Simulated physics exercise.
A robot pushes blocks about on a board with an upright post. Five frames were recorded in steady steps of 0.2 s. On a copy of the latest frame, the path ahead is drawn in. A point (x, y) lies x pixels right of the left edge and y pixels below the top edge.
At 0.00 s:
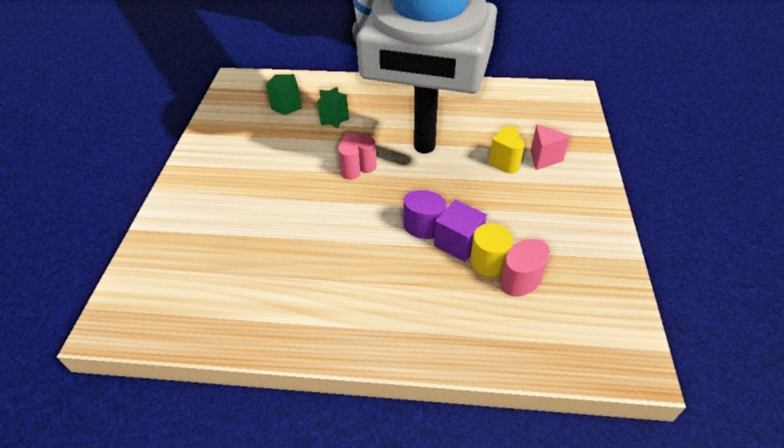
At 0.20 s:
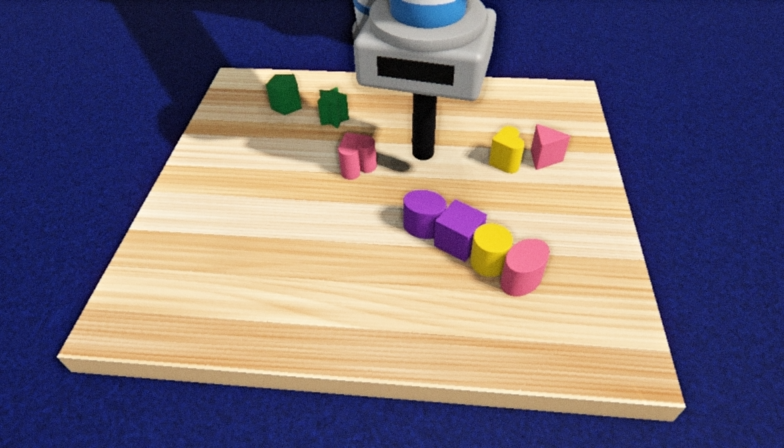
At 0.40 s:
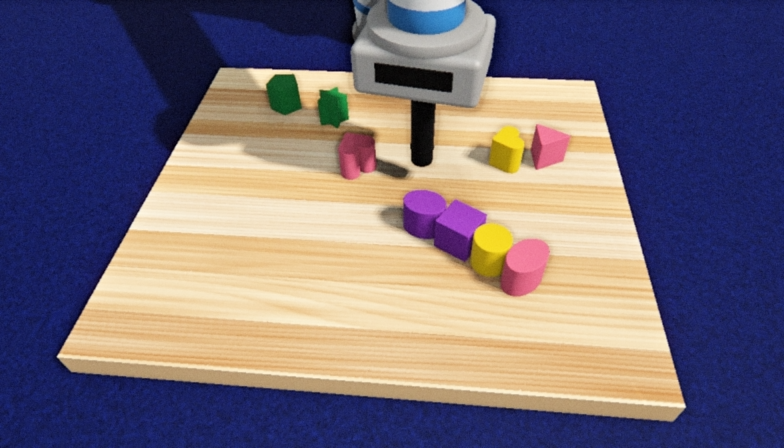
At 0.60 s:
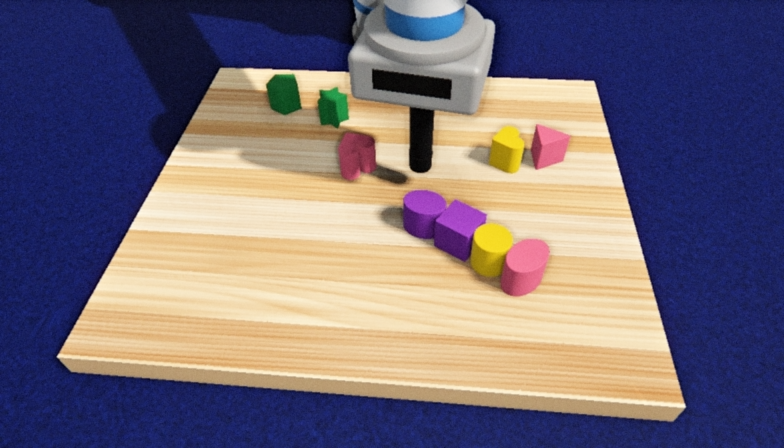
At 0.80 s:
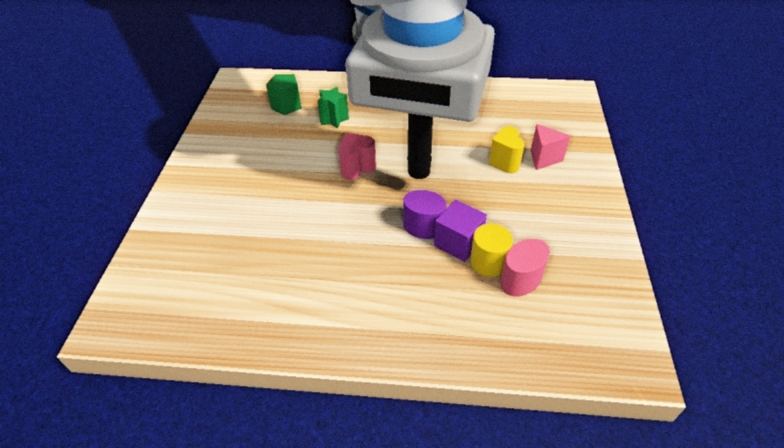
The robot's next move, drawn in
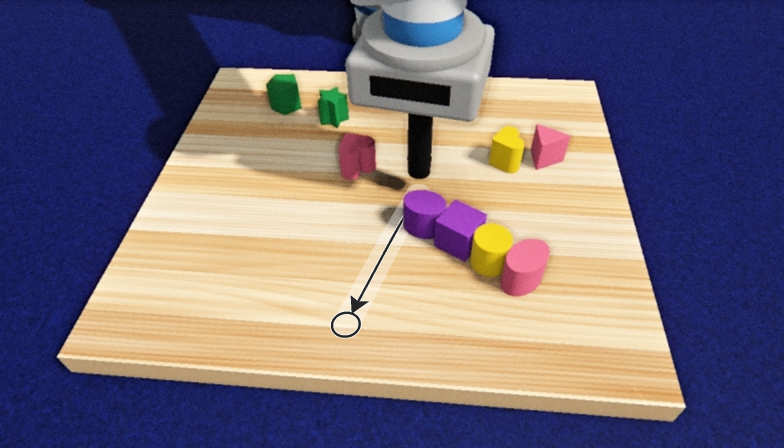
A robot arm moving its black post slightly toward a row of purple, yellow and pink blocks, which stay still.
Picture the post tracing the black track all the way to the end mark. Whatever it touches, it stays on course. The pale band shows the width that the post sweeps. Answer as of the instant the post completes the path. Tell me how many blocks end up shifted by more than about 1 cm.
That makes 1 block.
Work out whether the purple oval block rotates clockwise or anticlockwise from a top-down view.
Seen from overhead, it turns anticlockwise.
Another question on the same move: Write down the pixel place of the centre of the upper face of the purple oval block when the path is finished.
I'd place it at (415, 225), taking the centre of its top.
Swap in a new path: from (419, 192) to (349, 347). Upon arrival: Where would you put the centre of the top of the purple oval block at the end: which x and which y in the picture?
So, by the moment the path ends, you'll find the top centre of the purple oval block at (419, 233).
The line goes from (419, 192) directly to (346, 325).
On the path given first. One third of the way, post (396, 212); purple oval block (422, 218), turned 50° anticlockwise; purple square (464, 219); yellow disc (497, 238).
Two thirds of the way, post (371, 257); purple oval block (415, 225), turned 105° anticlockwise; purple square (464, 219); yellow disc (497, 238).
At the end, post (343, 307); pink heart-shaped block unmoved; purple oval block (415, 225), turned 105° anticlockwise; purple square (464, 219); yellow disc (497, 238).
